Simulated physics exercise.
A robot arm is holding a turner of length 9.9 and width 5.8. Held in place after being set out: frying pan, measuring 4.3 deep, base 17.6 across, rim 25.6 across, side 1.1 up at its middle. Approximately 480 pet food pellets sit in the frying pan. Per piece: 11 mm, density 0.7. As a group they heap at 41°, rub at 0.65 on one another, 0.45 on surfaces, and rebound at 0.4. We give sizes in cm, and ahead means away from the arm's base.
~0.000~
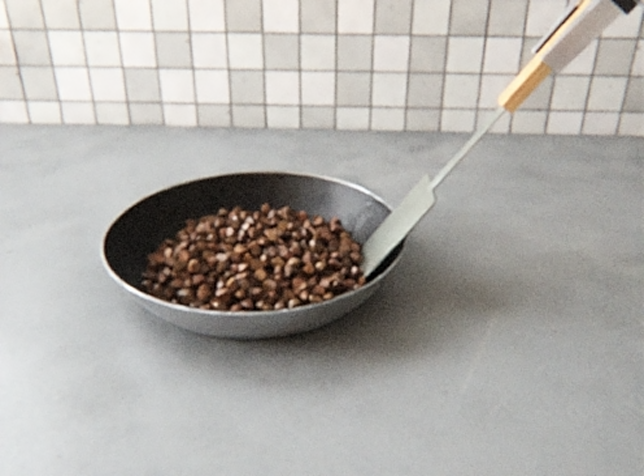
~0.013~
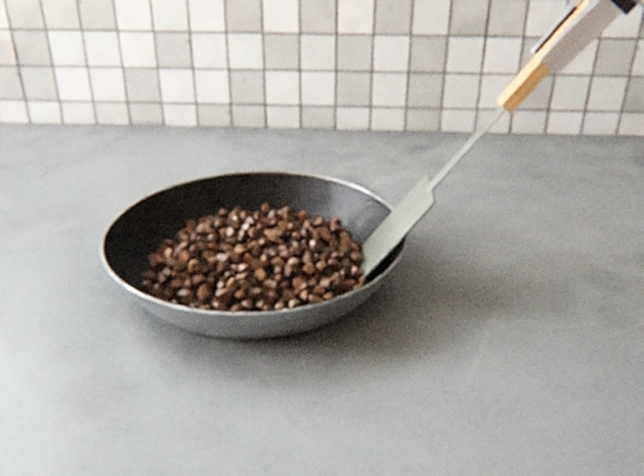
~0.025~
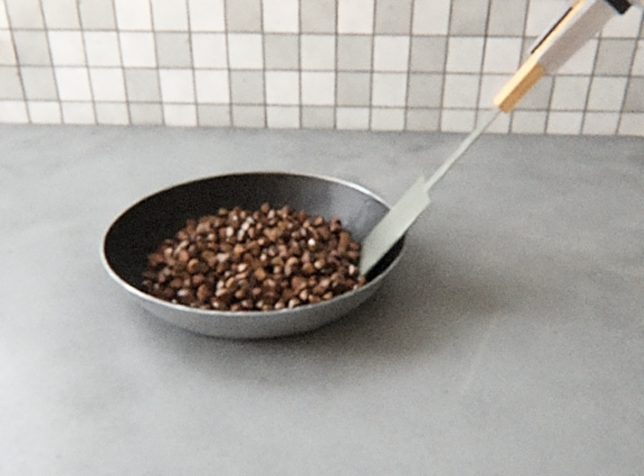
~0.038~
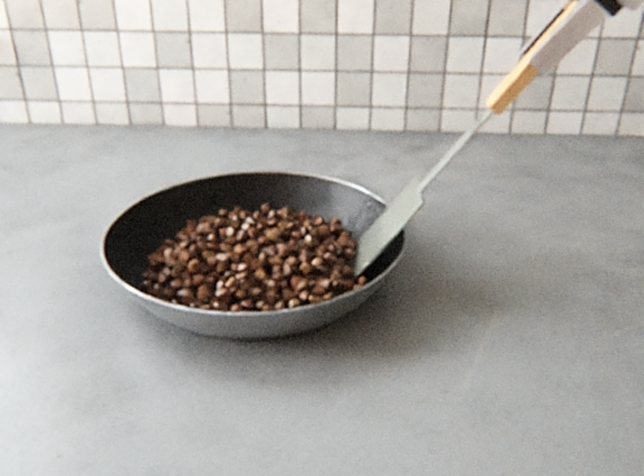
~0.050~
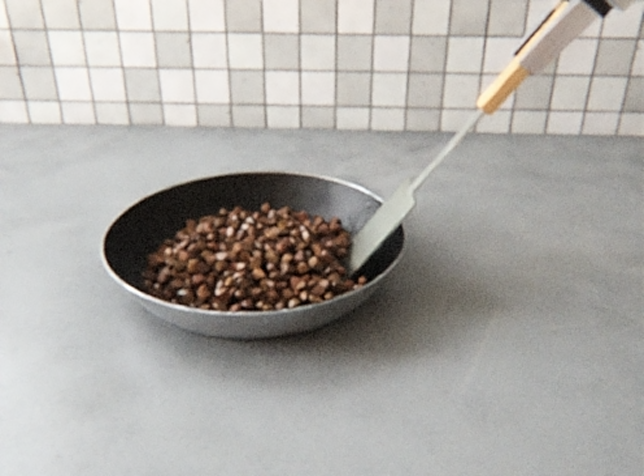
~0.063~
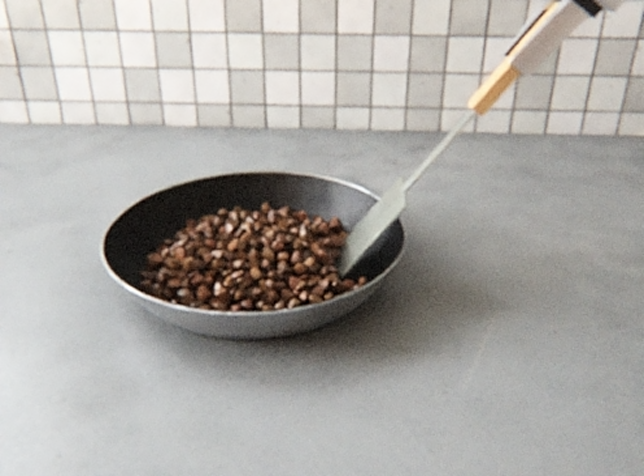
At first, a turner held by a robot arm rests its blade inside the right edge of a dark frying pan heaped with small brown pellets on a gray counter. The turner then shifts slightly left, pressing toward the pile, while the pan stays still and the pellets barely change.
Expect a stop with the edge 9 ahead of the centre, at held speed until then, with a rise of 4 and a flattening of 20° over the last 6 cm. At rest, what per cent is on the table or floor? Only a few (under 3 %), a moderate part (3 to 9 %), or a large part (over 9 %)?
A moderate part.
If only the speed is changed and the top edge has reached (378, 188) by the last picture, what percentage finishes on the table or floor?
About 15 percent.
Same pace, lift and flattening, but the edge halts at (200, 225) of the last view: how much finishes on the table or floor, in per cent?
Around 0 percent ends on the table or floor.
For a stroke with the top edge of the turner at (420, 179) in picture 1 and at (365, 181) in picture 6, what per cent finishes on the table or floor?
I'd put it at roughly 15 per cent.
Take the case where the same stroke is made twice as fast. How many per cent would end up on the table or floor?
I'd expect near 15 per cent.
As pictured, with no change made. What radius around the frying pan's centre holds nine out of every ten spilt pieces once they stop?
25 centimetres, give or take.
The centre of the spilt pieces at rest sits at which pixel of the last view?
The centre sits at roughly (61, 268).
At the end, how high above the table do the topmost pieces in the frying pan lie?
Near 6.0 centimetres high.
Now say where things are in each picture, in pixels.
Turner top edge at (432, 187), sloping 54°; upper third of the load around (259, 255), from x 145 to 360, top at y 210; 479 in the frying pan, in the first frame.
Turner top edge at (431, 187), sloping 54°; upper third of the load around (259, 255), from x 145 to 360, top at y 210, in the second frame.
Turner top edge at (428, 187), sloping 54°; upper third of the load around (262, 256), from x 145 to 360, top at y 210, in the third frame.
Turner top edge at (421, 188), sloping 54°; upper third of the load around (265, 253), from x 145 to 360, top at y 210, in the fourth frame.
Turner top edge at (413, 189), sloping 54°; upper third of the load around (265, 250), from x 145 to 360, top at y 210, in the fifth frame.
Turner top edge at (405, 189), sloping 54°; upper third of the load around (257, 251), from x 145 to 360, top at y 210; 479 in the frying pan, in the sixth frame.
After 0.18 s, sloping 54°, highest piece 4 above the table; 479 in the frying pan.
After 0.29 s, sloping 47°, highest piece 5 above the table; 479 in the frying pan.
After 0.55 s, sloping 34°, highest piece 5 above the table; 456 in the frying pan, 22 on the table or floor, 1 on the blade or in flight.
After 1.60 s, sloping 34°, highest piece 5 above the table; 456 in the frying pan, 23 on the table or floor.
At rest, 456 in the frying pan, 23 on the table or floor. That is 5 % on the table or floor.
